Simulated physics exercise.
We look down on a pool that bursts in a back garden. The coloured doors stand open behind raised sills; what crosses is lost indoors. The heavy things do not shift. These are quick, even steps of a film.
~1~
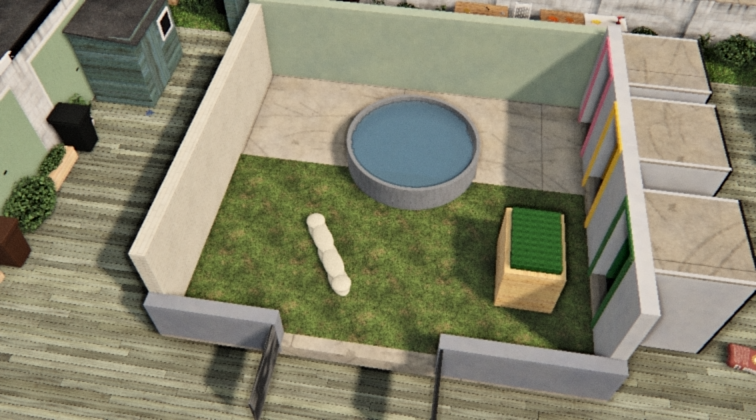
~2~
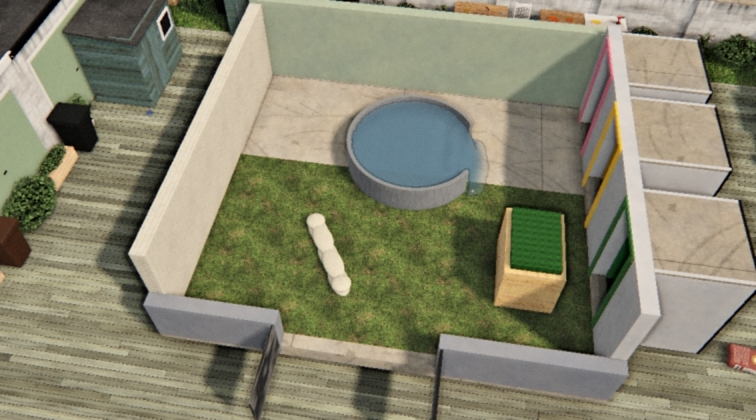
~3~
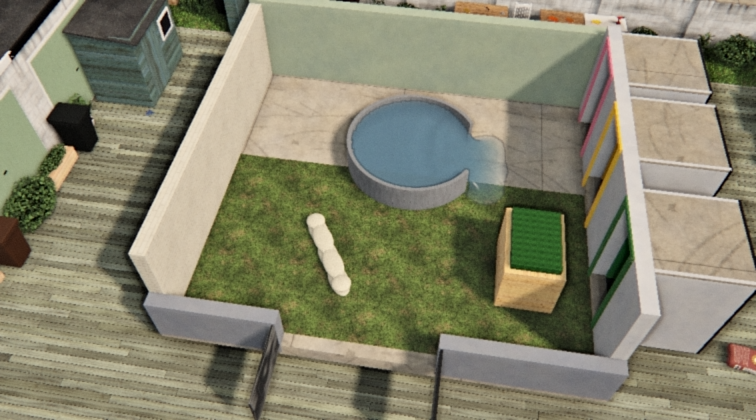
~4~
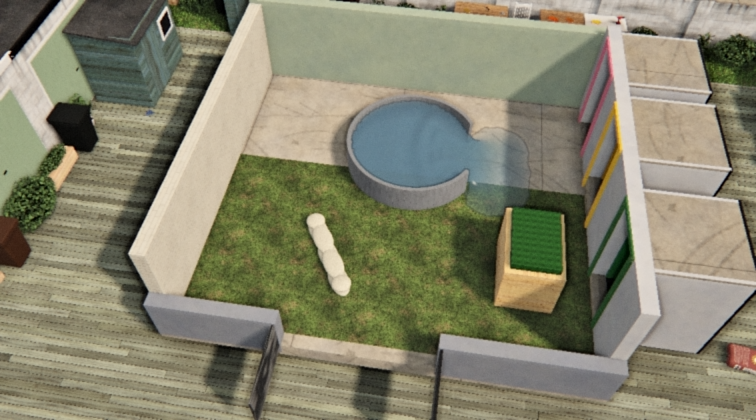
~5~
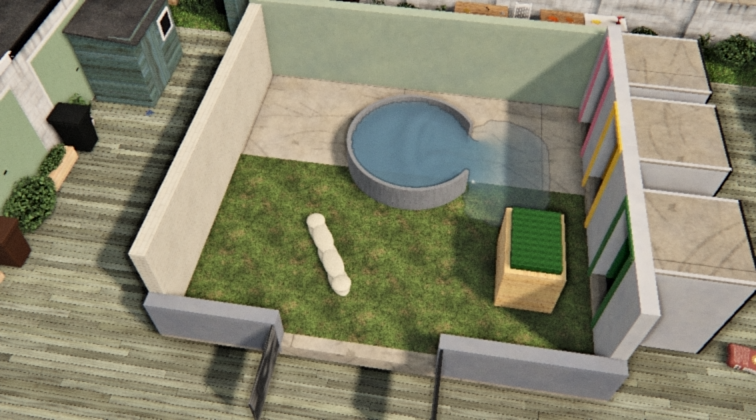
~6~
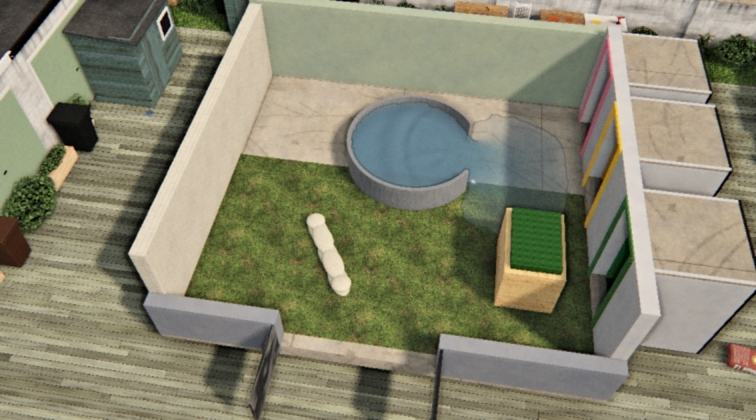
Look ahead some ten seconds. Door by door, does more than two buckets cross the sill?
One by one: The pink door takes more than that; the green door stays under that; the yellow door stays under that.
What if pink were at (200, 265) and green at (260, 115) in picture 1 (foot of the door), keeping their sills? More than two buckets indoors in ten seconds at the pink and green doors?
My reading: The pink door holds, the green door stays under.
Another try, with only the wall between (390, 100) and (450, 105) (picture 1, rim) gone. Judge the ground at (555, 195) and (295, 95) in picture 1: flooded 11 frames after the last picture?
In that order: Clear, covered.
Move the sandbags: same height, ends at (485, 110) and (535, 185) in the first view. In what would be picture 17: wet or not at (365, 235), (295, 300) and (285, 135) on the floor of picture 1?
As listed: Dry, clear, not flooded.
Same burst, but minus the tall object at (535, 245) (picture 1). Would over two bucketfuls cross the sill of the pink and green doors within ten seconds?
My reading: Pink door takes more; green door holds.
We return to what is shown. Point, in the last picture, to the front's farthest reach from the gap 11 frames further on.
At about (580, 288).
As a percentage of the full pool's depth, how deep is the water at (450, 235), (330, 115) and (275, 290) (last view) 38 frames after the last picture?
In turn 10, 4 and 0 in a hundred.
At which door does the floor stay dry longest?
It is the green door.
A moment on, water covers 20 % of the floor; the pink door under two buckets in, the green door not reached, the yellow door wet at the sill, nothing in.
Next, water covers 20 % of the floor; the pink door over two buckets in, the green door not reached, the yellow door wet at the sill, nothing in.
Then, water covers 30 % of the floor; the pink door far over two buckets in, the green door wet at the sill, nothing in, the yellow door wet at the sill, nothing in.
Later, water covers 55 % of the floor; the pink door far over two buckets in, the green door wet at the sill, nothing in, the yellow door wet at the sill, nothing in.
In the end, water covers 75 % of the floor; the pink door far over two buckets in, the green door wet at the sill, nothing in, the yellow door wet at the sill, nothing in.
